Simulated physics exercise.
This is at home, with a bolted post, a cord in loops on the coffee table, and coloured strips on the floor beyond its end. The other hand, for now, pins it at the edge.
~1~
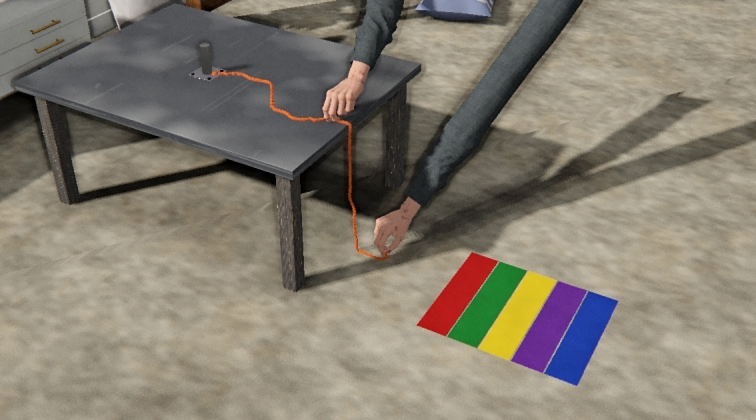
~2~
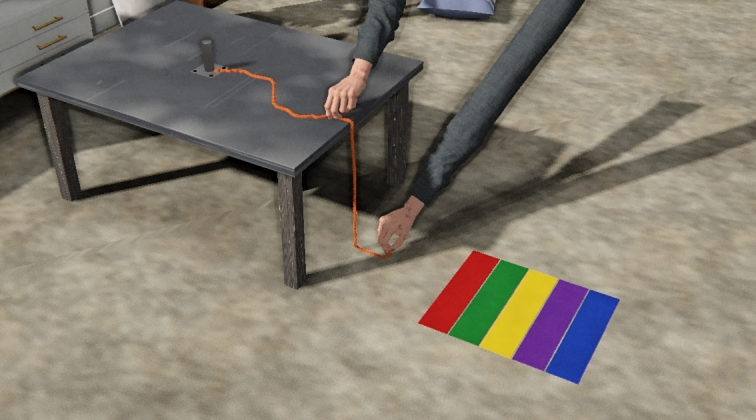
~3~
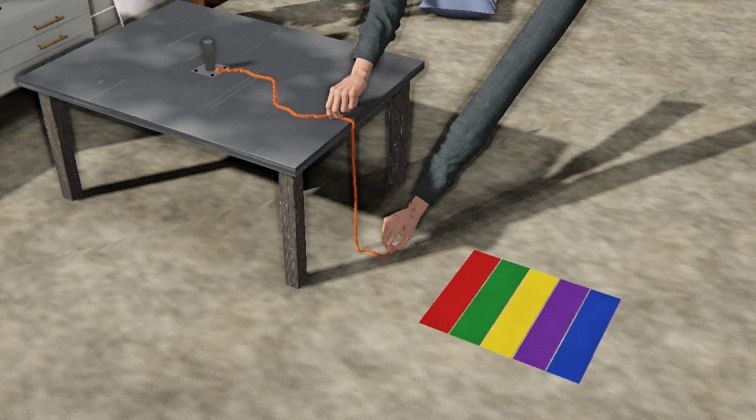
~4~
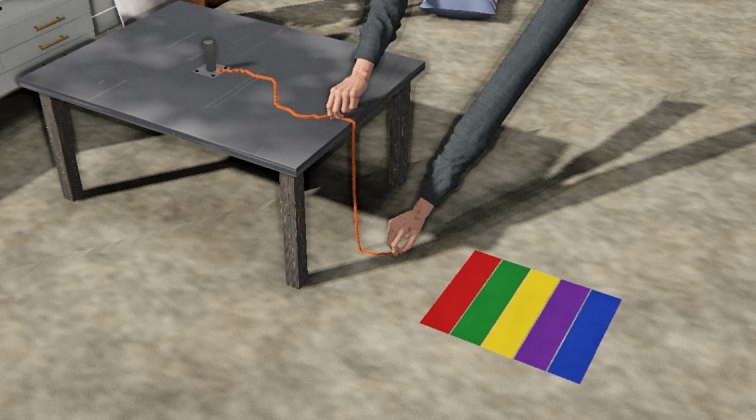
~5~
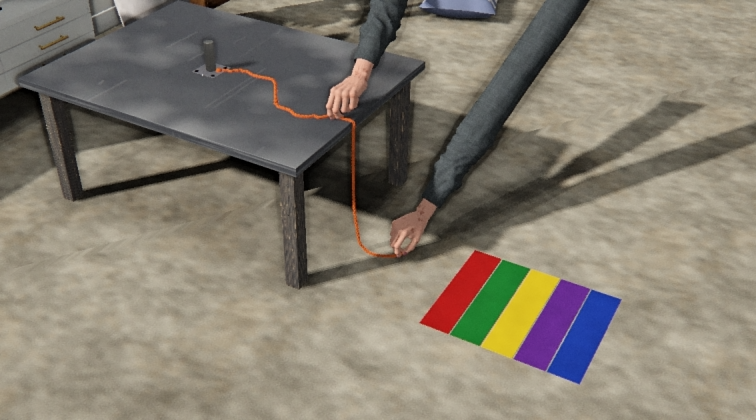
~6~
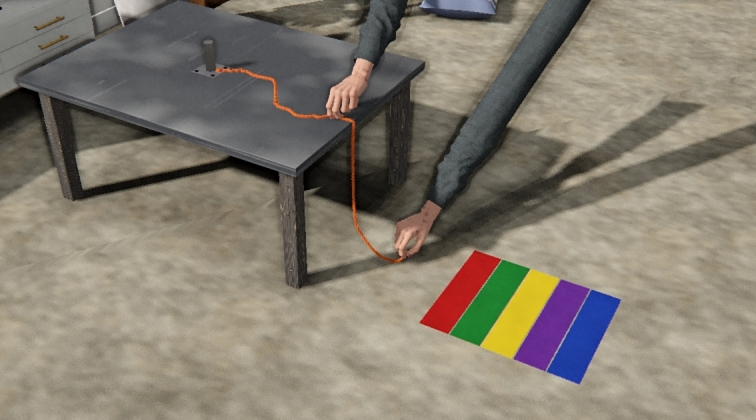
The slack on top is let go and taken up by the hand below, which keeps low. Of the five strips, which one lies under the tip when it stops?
The yellow strip.
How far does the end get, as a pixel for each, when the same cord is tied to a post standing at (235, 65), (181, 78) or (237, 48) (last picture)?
Approximate pixels in order: (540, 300), (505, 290), (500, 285).
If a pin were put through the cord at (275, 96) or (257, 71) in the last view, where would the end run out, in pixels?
Approximately (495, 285), then (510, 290).
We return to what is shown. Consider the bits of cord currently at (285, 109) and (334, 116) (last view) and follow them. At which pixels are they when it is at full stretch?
(323, 110) for the first, (367, 138) for the second.
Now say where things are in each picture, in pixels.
In the first picture, end (386, 252); red (441, 316); green (472, 327); yellow (503, 339); purple (536, 351); blue (569, 363).
In the second picture, end (389, 250); cord through (241, 72) (274, 91) (293, 115) (352, 127) (355, 185) (356, 238).
In the third picture, end (393, 251).
In the fourth picture, end (399, 253); cord through (243, 72) (276, 91) (295, 115) (353, 127) (354, 184) (358, 238).
In the fifth picture, end (401, 254).
In the sixth picture, end (406, 255); cord through (242, 71) (275, 91) (295, 115) (353, 127) (353, 184) (363, 237).
Early on, end near (475, 280); over red.
Midway, end near (507, 291); over green.
At the end of the slack, end near (526, 297); over yellow. The end stops over the yellow strip.
